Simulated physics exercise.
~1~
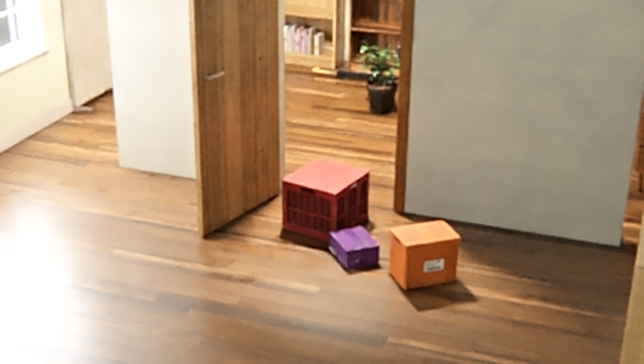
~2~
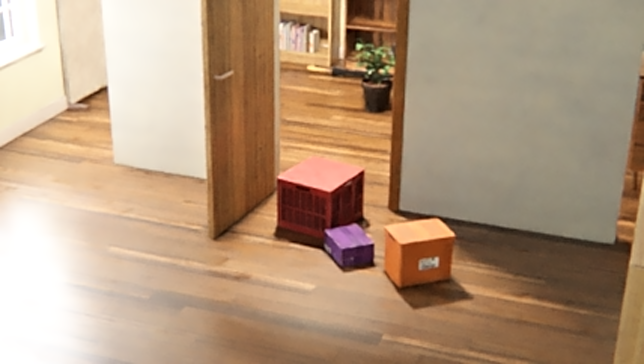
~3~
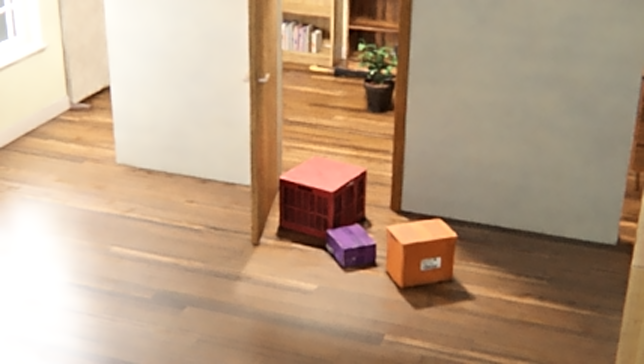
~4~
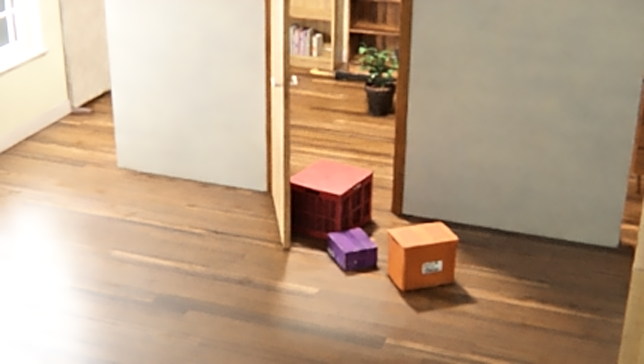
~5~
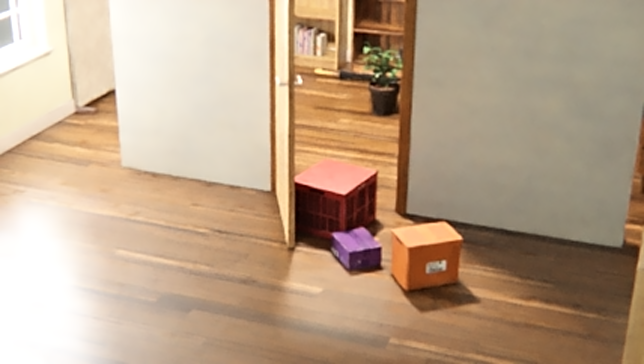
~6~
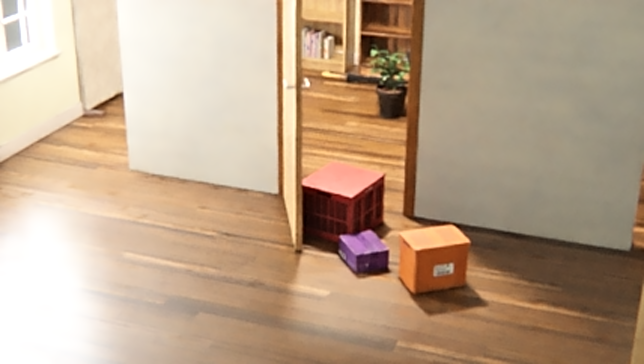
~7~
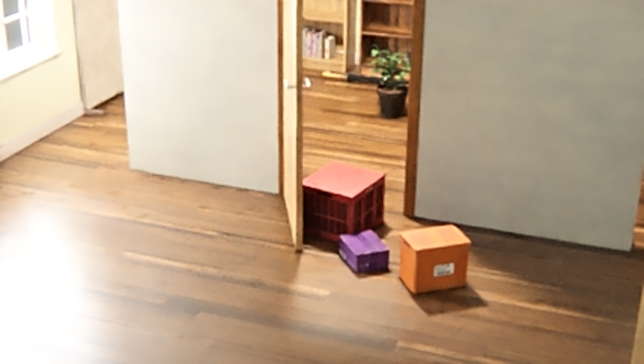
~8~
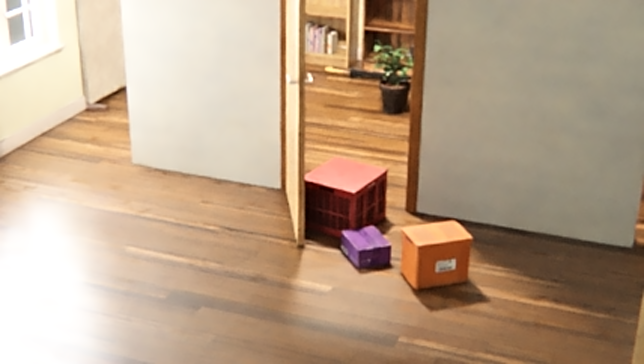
In a doorway between two wood-floored rooms, a wide-open wooden door swings slowly toward closing past a red chest, a purple parcel and an orange tote, nudges the chest slightly, then stops against it, still well ajar, with all three items remaining on the floor.
